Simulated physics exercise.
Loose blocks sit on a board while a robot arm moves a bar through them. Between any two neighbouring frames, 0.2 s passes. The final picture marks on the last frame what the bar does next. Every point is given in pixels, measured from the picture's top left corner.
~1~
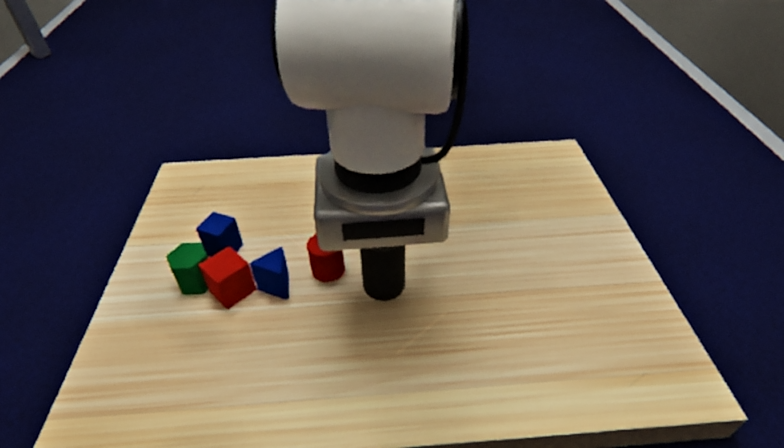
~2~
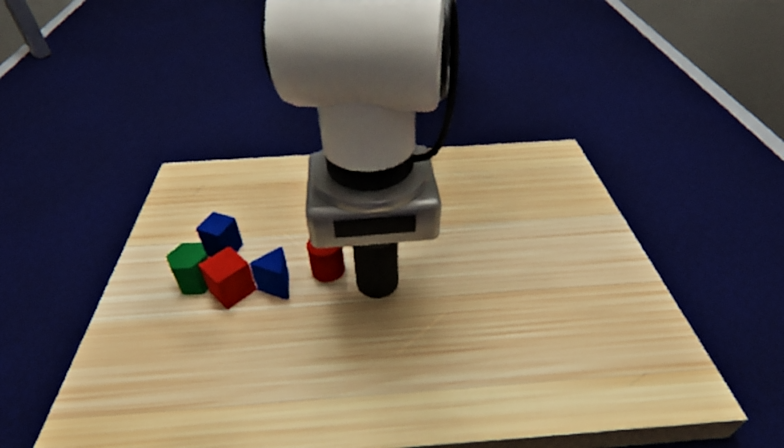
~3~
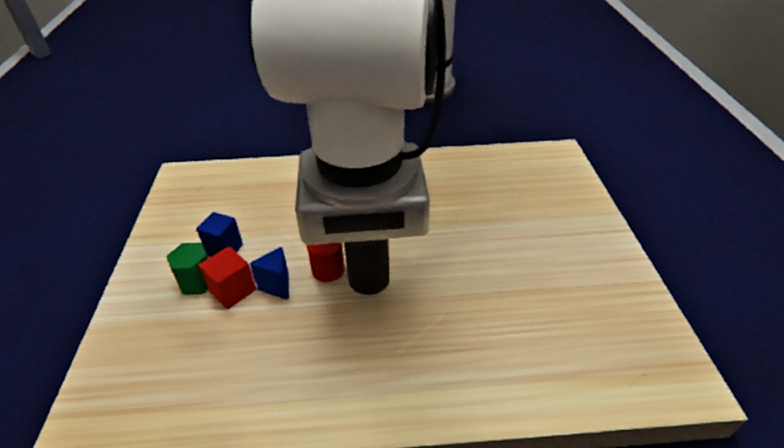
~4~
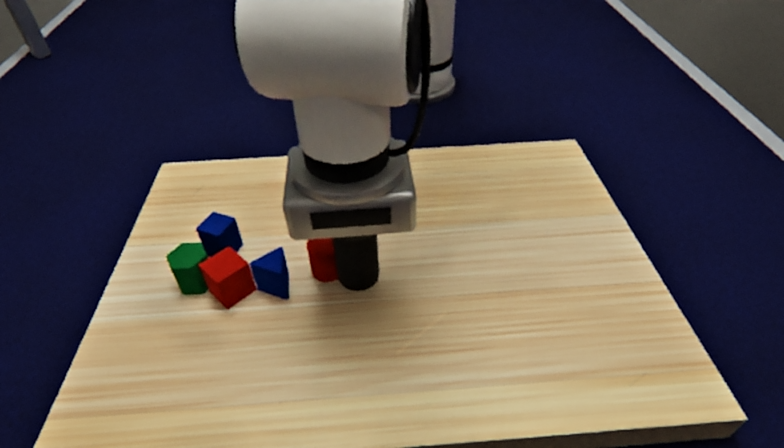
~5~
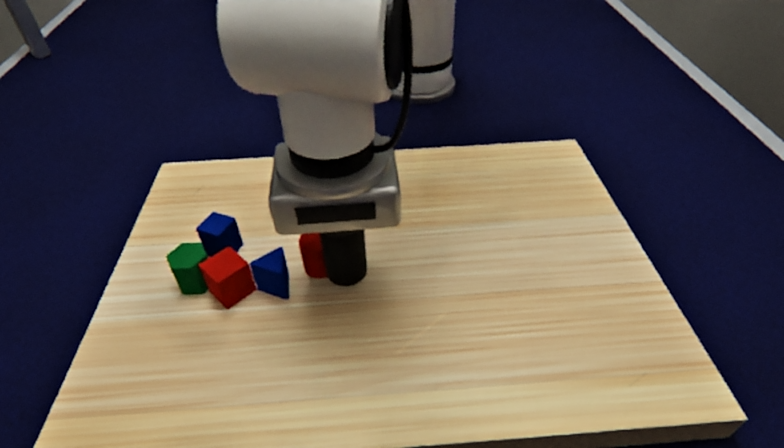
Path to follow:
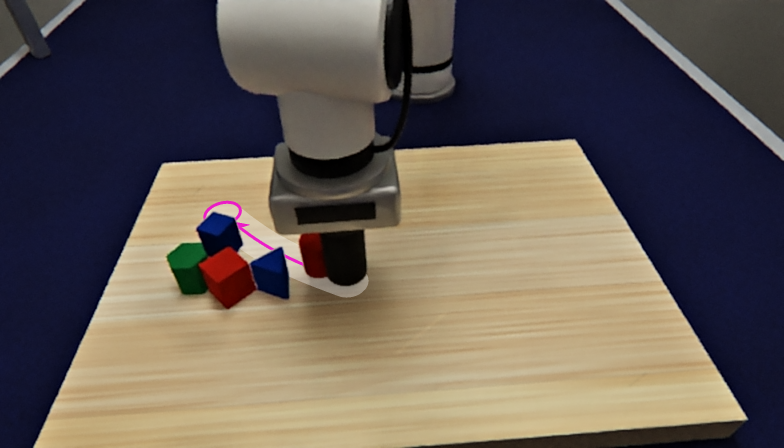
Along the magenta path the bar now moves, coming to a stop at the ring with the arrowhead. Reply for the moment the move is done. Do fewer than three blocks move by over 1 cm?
It seems so.
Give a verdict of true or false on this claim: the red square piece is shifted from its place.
Verdict: False.
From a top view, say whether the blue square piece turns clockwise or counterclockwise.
From above, counter-clockwise.
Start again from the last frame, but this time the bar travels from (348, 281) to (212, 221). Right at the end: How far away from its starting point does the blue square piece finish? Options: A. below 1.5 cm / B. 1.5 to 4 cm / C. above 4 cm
Choice B: 1.5 to 4 cm.
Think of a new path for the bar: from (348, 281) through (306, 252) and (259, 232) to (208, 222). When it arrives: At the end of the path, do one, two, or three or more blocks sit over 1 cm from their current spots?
The number of blocks that move over 1 cm is one.
Path on the board, from (348, 281) through (274, 250) to (223, 214).
On the path given first. One third of the way, bar (293, 251); blue triangular piece (267, 259), turned 20° anticlockwise; red round block (273, 215).
Two thirds of the way, bar (251, 228); blue square piece (209, 222), turned 20° anticlockwise; blue triangular piece (267, 259), turned 25° anticlockwise; red round block (248, 190).
At the end, bar (219, 203); blue square piece (203, 219), turned 65° anticlockwise; red square piece in place; blue triangular piece (267, 259), turned 25° anticlockwise; red round block (241, 172).
